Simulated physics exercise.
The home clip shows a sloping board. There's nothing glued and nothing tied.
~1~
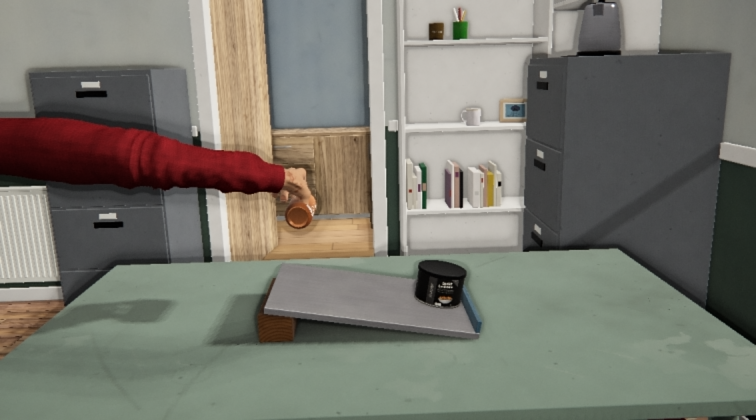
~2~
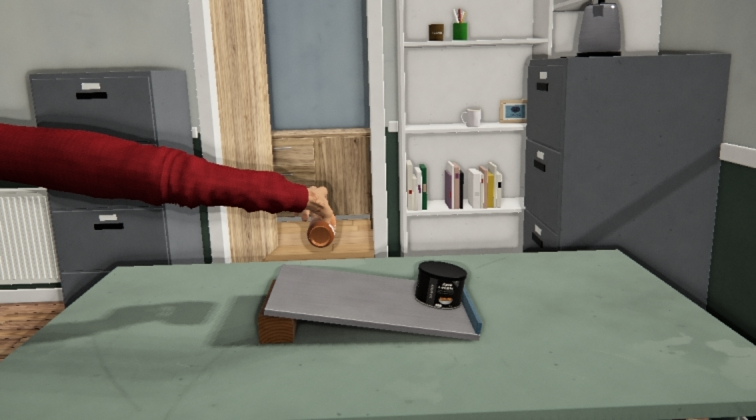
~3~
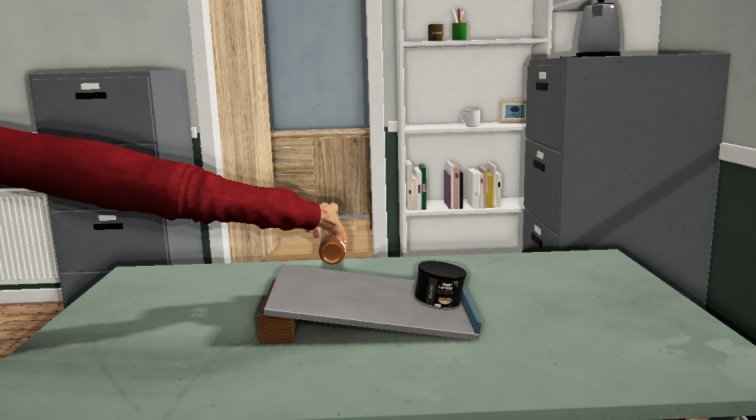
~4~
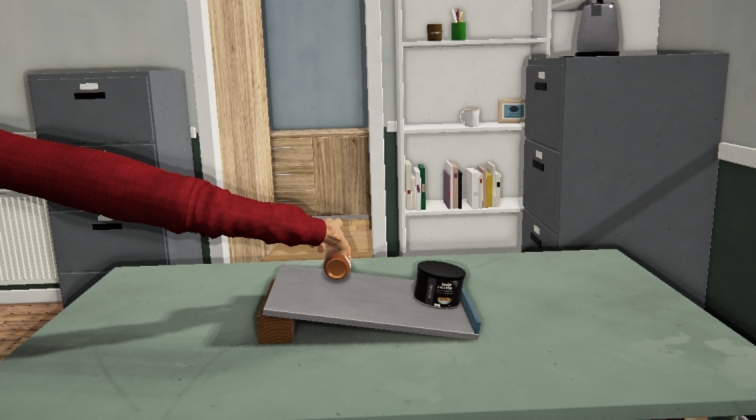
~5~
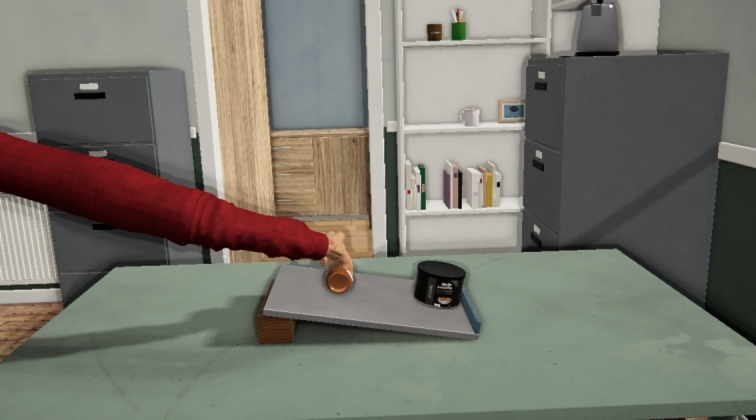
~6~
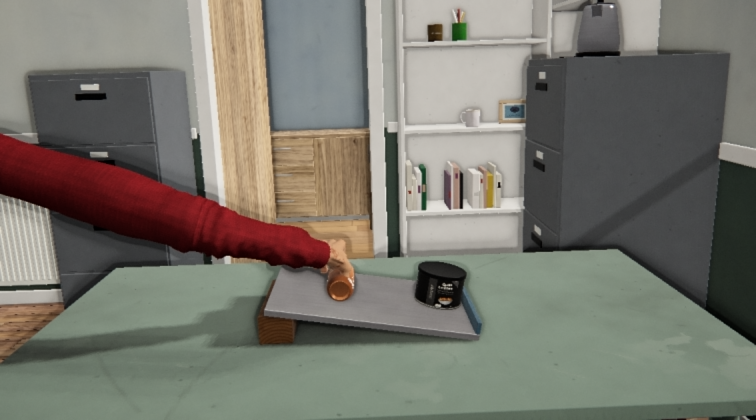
A hand in a red sleeve carried an orange can to the right and down, then set it on a sloping board while still holding it, beside a black tub that stayed still.
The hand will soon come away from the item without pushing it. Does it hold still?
No, it heads down the board.
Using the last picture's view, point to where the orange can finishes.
It ends up near (406, 288).
Then, 0.40 s on from there, orange can shifted about its own width near (359, 282).
Then, 0.60 s on from there, orange can shifted well along near (393, 287).
Then, 0.70 s on from there, orange can shifted well along near (405, 288).
In the end, moved from the start, orange can; black tub unmoved. At the end, from the last picture's camera, orange can near (406, 288). The orange can goes downhill.
